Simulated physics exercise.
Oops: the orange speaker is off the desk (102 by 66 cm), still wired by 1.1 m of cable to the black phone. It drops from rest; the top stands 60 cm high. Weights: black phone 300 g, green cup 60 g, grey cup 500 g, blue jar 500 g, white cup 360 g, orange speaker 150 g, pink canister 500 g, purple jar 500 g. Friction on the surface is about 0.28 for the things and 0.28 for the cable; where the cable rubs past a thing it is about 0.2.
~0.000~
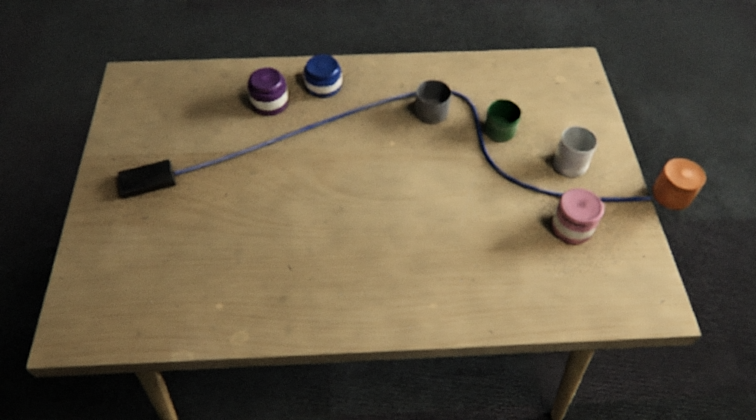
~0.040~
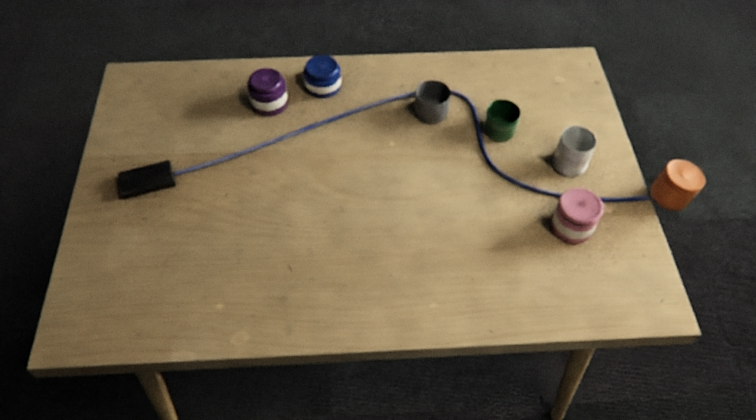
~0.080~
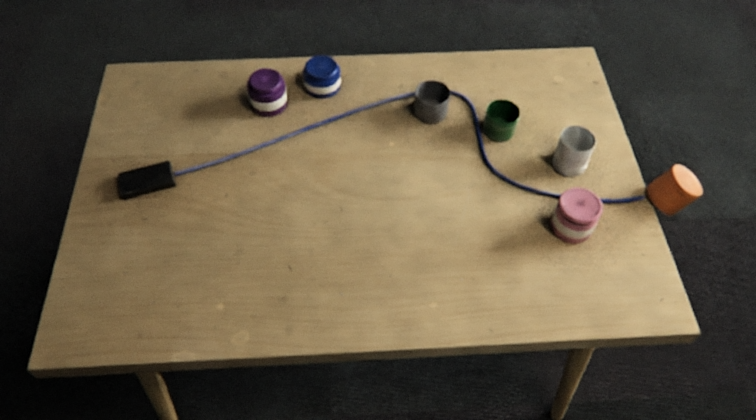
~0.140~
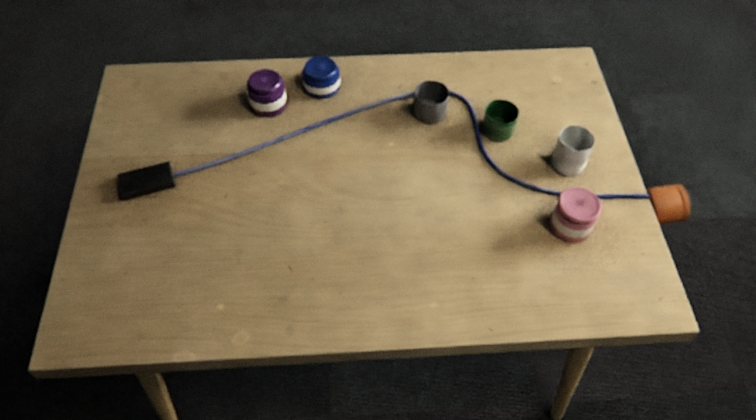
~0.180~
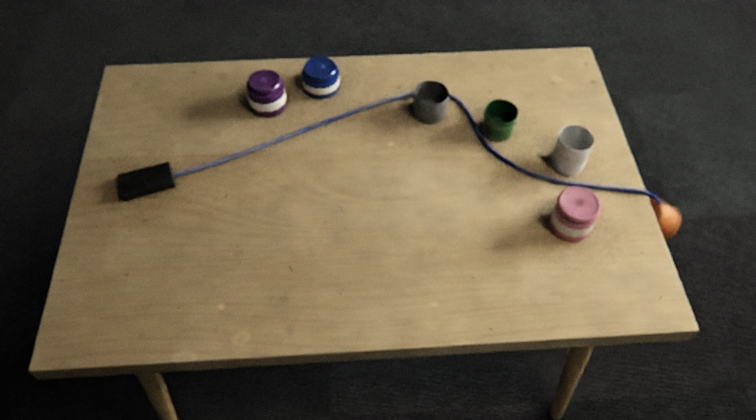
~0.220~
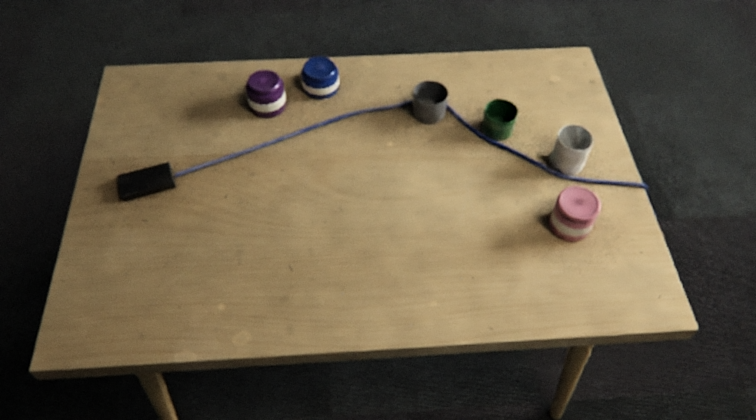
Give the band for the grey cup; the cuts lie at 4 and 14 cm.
The grey cup stays in the low band.
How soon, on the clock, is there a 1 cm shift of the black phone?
About: Black phone 0.28 s.
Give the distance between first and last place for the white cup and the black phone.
White cup 0 cm, black phone 4 cm.
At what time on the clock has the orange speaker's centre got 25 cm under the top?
About: Never.
At 0.5 s, the cable's tail end at (190, 170); grey cup 2 cm off its start, orange speaker over the edge, green cup 5 cm off its start.
At 0.7 s, the cable's tail end at (194, 169); grey cup 2 cm off its start, green cup 5 cm off its start, orange speaker over the edge.
At 1.0 s, the cable's tail end at (194, 169); grey cup 2 cm off its start at (431, 99), green cup 5 cm off its start at (521, 99), orange speaker over the edge.
At 1.2 s, the cable's tail end at (194, 169); grey cup 2 cm off its start, orange speaker over the edge, green cup 5 cm off its start.
At 2.4 s, the cable's tail end at (194, 169); grey cup 2 cm off its start at (431, 99), orange speaker over the edge, green cup 5 cm off its start at (521, 99), black phone 4 cm off its start at (165, 172).
